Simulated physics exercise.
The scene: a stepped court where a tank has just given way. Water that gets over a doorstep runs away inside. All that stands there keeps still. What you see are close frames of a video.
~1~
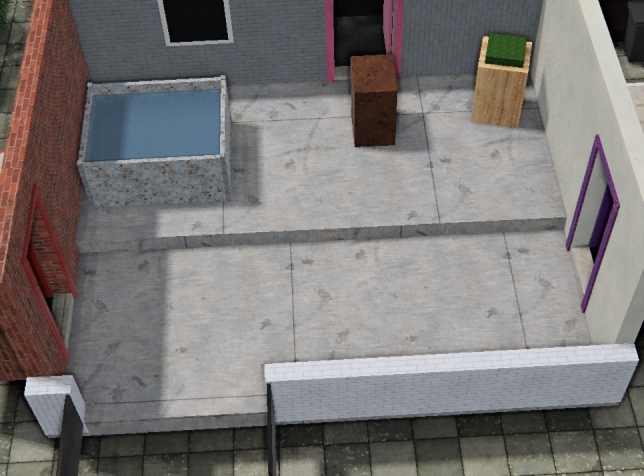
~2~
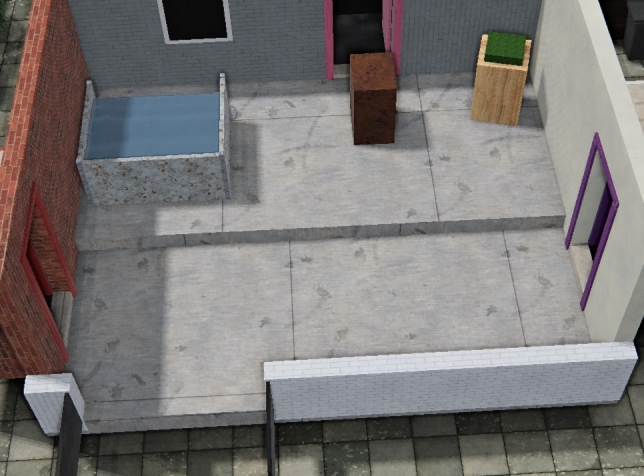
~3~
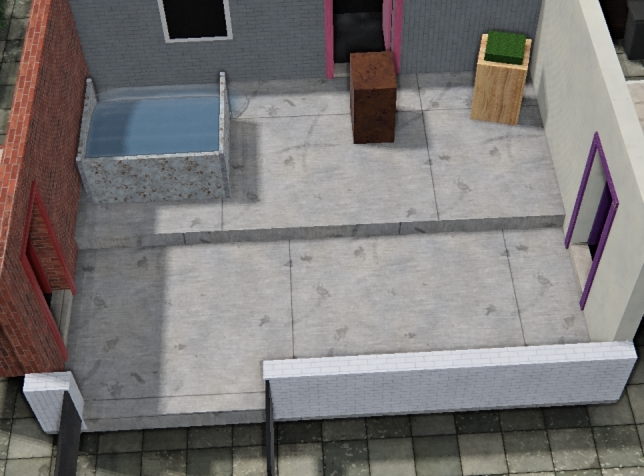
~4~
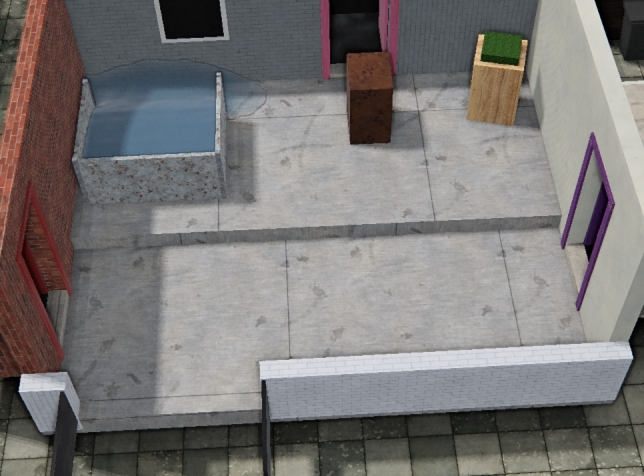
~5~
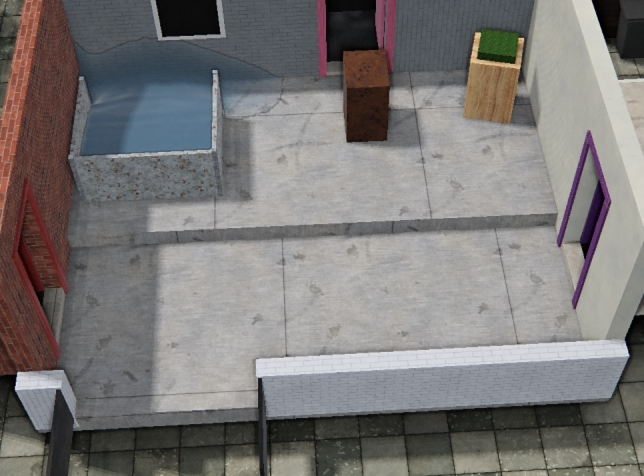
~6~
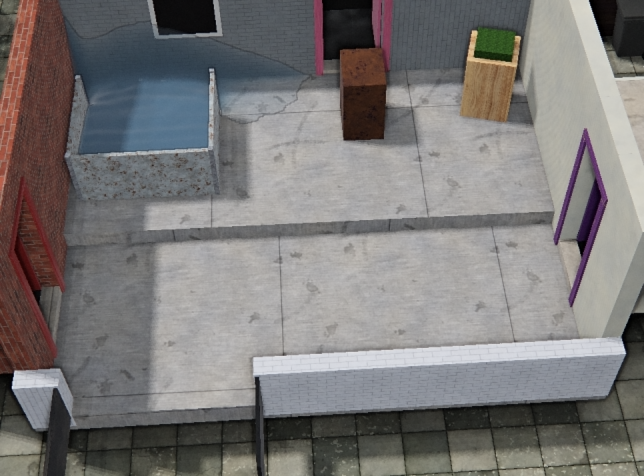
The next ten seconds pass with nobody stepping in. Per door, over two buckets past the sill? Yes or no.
Pink door no, purple door no, red door no.
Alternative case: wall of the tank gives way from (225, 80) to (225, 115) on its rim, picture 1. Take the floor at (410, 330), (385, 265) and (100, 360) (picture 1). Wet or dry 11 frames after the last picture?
In that order: Free of water, awash, free of water.
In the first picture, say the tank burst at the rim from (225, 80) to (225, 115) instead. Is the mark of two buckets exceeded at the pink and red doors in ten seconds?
Briefly, the pink door tops the limit while the red door falls short.
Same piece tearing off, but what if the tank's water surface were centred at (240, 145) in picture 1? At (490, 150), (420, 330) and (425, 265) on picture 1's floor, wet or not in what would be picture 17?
One after the other: Awash, no water, not flooded.
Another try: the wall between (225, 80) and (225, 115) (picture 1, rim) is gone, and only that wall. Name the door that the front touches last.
Go with the one in red.
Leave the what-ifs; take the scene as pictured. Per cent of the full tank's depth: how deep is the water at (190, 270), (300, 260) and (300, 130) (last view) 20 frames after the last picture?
About 0 per cent, then 2 per cent, then 4 per cent.
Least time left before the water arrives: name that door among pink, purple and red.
Answer: The pink one.
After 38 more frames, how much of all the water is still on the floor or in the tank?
Around 94 percent.
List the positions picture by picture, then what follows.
The first frame shows still water in the tank at (155, 124).
In the second frame, water pours out on the tank's far side and has run to (233, 117).
In the third frame, water pours out on the tank's far side and has run to a hidden place.
In the fourth frame, the front is at (253, 81), out from the gap on the tank's far side.
In the fifth frame, water pours out on the tank's far side and has run to (277, 78).
In the sixth frame, water pours out on the tank's far side and has run to (304, 75).
A moment on, water covers 15 % of the floor; the pink door wet at the sill, nothing in, the purple door not reached, the red door not reached.
Next, water covers 35 % of the floor; the pink door wet at the sill, nothing in, the purple door not reached, the red door wet at the sill, nothing in.
Then, water covers 65 % of the floor; the pink door wet at the sill, nothing in, the purple door not reached, the red door wet at the sill, nothing in.
Later, water covers 80 % of the floor; the pink door under two buckets in, the purple door wet at the sill, nothing in, the red door wet at the sill, nothing in.
In the end, water covers 80 % of the floor; the pink door under two buckets in, the purple door wet at the sill, nothing in, the red door wet at the sill, nothing in.
